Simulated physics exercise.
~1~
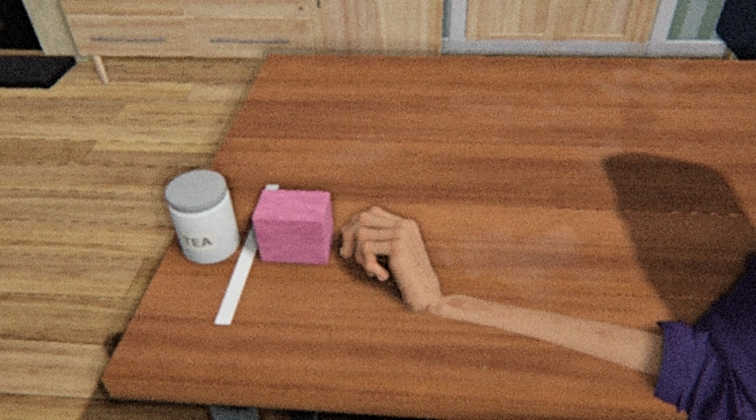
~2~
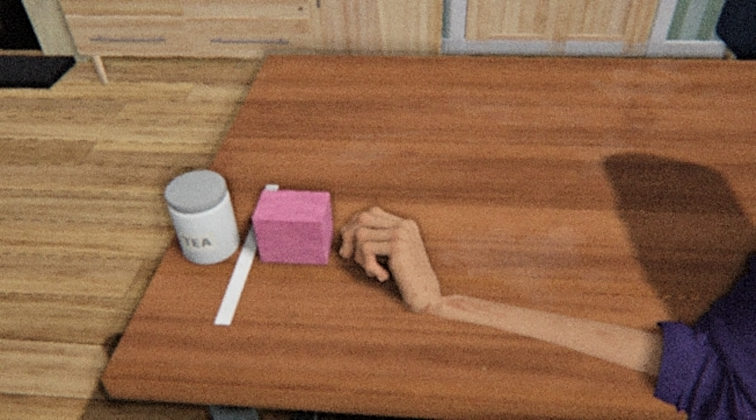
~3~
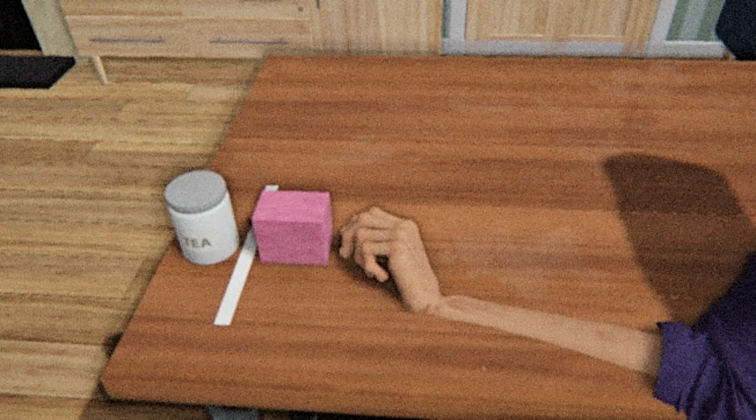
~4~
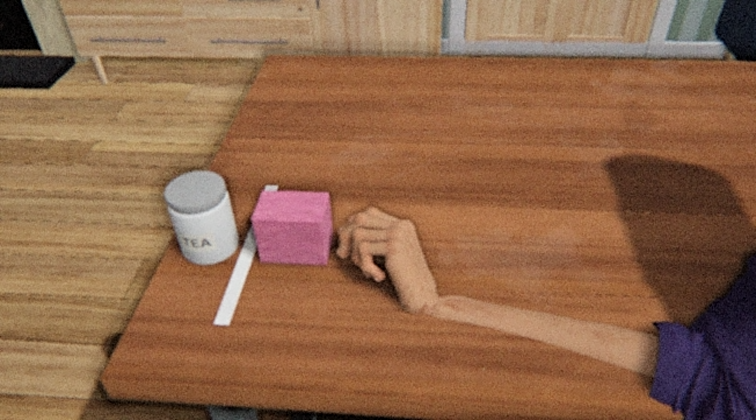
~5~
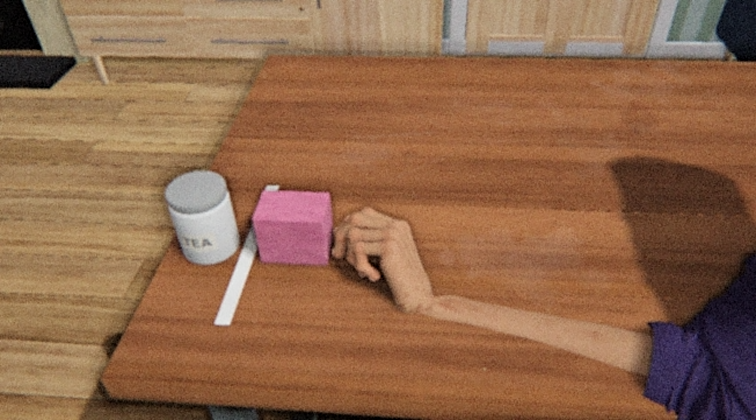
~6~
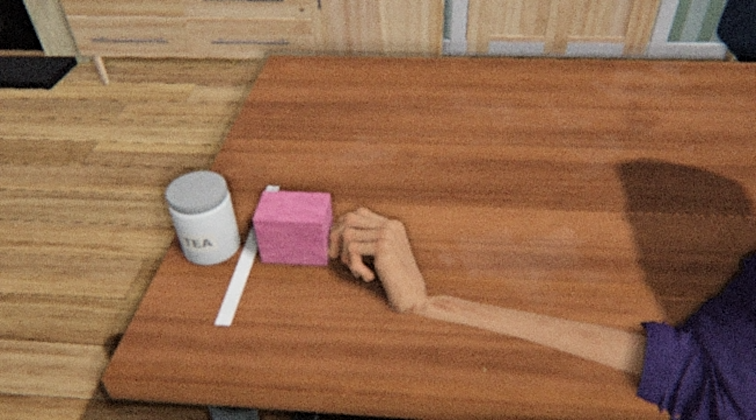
A hand resting beside a pink block on a wooden table shifts slightly left, while the block and white tea jar stay still.
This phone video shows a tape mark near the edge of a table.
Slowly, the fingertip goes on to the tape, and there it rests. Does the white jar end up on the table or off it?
Outcome: The white jar drops to the floor.
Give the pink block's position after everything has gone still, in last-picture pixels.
Its middle settles near (207, 225) in the last picture.
Then, 1.06 s on from there, white jar turned 40° from its first pose near (131, 230).
Then, 1.34 s on from there, white jar on its way down.
In the end, the white jar goes over the edge.
